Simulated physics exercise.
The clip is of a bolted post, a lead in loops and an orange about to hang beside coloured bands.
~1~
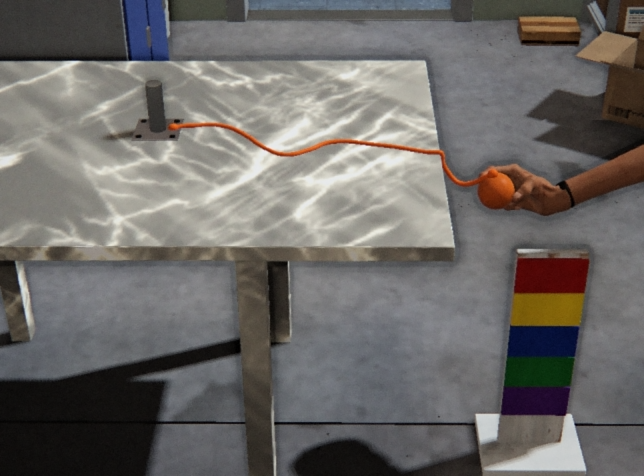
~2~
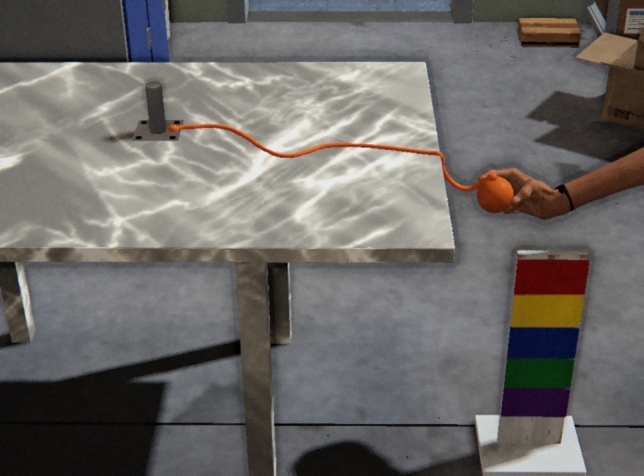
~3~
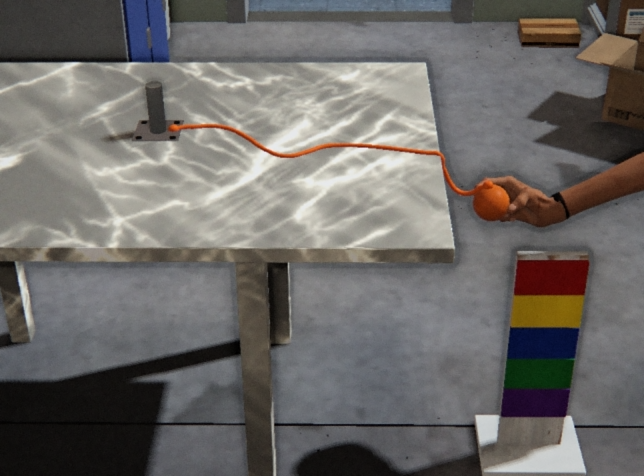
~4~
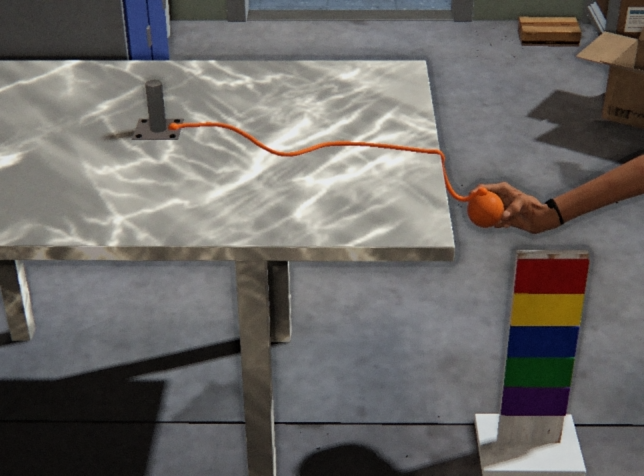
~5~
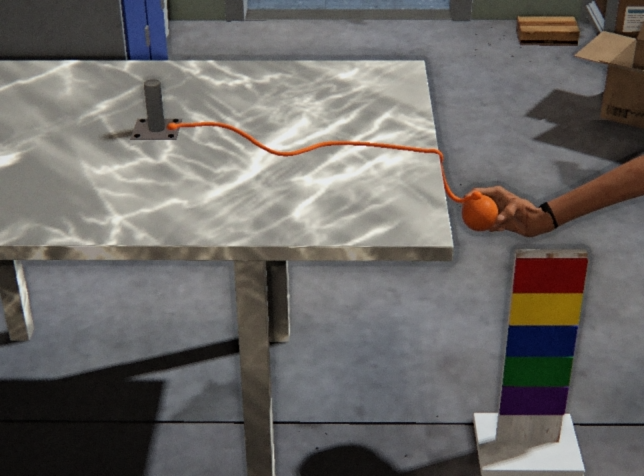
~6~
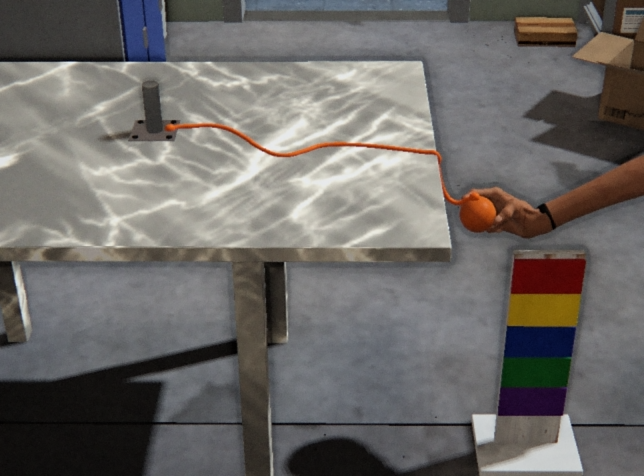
In a concrete-floored workshop, an orange cord runs in loose curves from a metal post on a pale table to an orange ball held by a hand past the right edge, near a colour-banded stand. The hand moves the ball slightly down and left, while the cord on the tabletop barely changes.
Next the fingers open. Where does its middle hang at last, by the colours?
At red.
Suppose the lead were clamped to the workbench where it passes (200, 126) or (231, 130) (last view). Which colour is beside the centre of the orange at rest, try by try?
Taking them in turn: Red; red.
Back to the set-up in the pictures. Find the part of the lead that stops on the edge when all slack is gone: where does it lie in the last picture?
Near (406, 150).
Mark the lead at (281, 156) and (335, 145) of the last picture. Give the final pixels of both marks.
Near (308, 142) and (366, 147).
A little later, orange near (458, 264); level with red.
Next, orange near (403, 260); level with red.
Later still, orange near (431, 269); level with red.
When it is over, orange near (430, 268); level with red. Its centre hangs level with the red band.
